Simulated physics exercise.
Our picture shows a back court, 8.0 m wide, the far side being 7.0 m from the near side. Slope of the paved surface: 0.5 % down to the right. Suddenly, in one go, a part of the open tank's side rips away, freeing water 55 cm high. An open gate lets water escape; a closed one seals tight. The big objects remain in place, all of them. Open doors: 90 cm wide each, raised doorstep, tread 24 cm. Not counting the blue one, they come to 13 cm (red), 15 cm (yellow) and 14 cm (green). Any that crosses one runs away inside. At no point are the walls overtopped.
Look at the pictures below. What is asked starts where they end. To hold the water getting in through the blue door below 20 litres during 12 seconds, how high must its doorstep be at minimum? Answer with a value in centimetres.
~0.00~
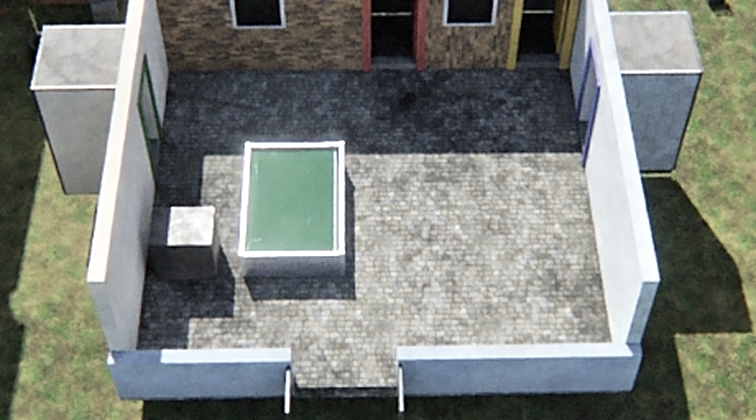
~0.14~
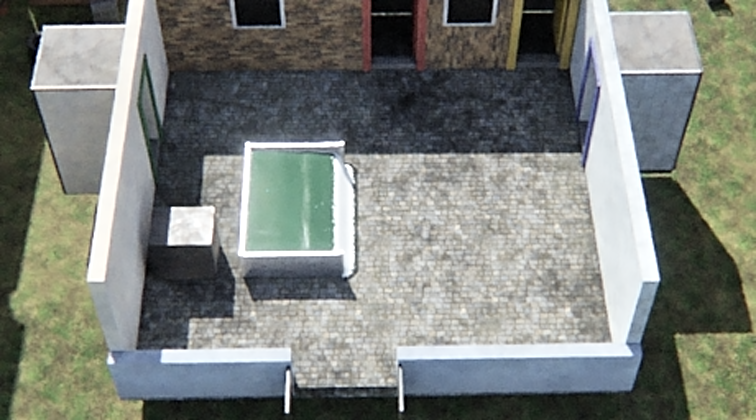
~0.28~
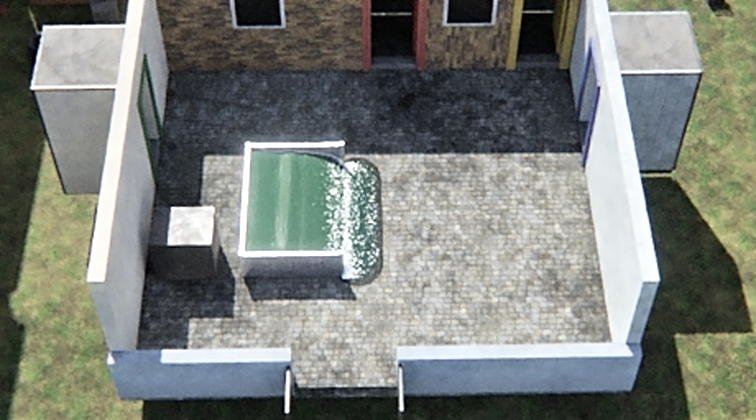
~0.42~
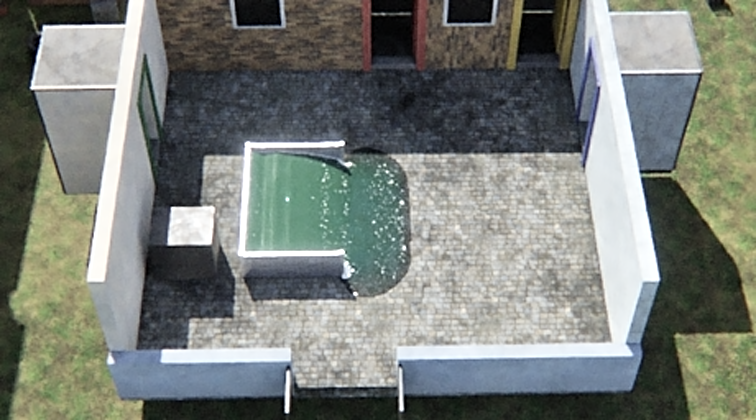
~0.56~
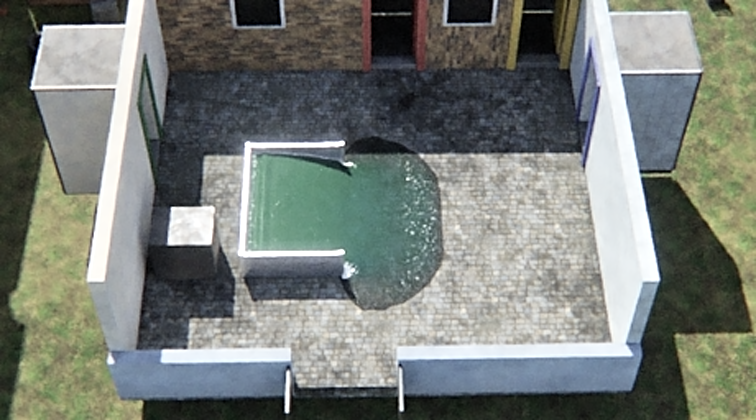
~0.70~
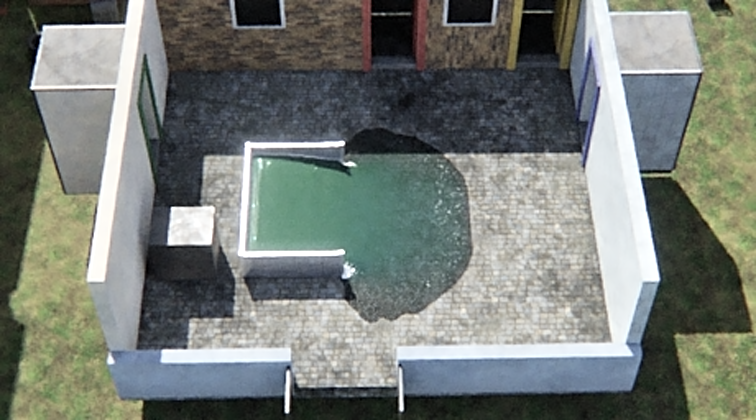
13 cm.
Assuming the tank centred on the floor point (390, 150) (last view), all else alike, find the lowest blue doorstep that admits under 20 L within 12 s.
Then roughly 28 cm.
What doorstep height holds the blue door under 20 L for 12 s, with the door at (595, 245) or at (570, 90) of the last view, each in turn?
About 19 and 13.0 cm.
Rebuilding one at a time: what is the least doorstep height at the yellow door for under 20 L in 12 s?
At the yellow door you'd want roughly 14.0 cm.
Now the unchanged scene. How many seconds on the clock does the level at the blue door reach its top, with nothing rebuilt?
Peak time: Around 2.6 s.
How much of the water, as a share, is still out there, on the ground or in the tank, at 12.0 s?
I'd put it at about 94 per cent.
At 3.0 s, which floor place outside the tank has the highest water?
Near (611, 361).
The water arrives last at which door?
Door: Green.
After 1.4 s water covers 35 % of the floor, deepest (20 cm) near (351, 210); it has not reached the blue door.
After 3.0 s water covers 50 % of the floor, deepest (34 cm) near (611, 361); 17 cm at the blue door, 26 litres in over its 9 cm doorstep.
After 12.0 s water covers 95 % of the floor, deepest (6 cm) near (178, 376); 6 cm at the blue door, 56 litres in over its 9 cm doorstep.
At the blue door as built, the water arrived by 1.9 s and peaked near 18 cm at 2.6 s.
Run again over the same 12 s with other heights there, 32 litres in over 11.5 cm, 9 litres over 15.5 cm. The limit of 20 litres is kept from about 13 cm up.
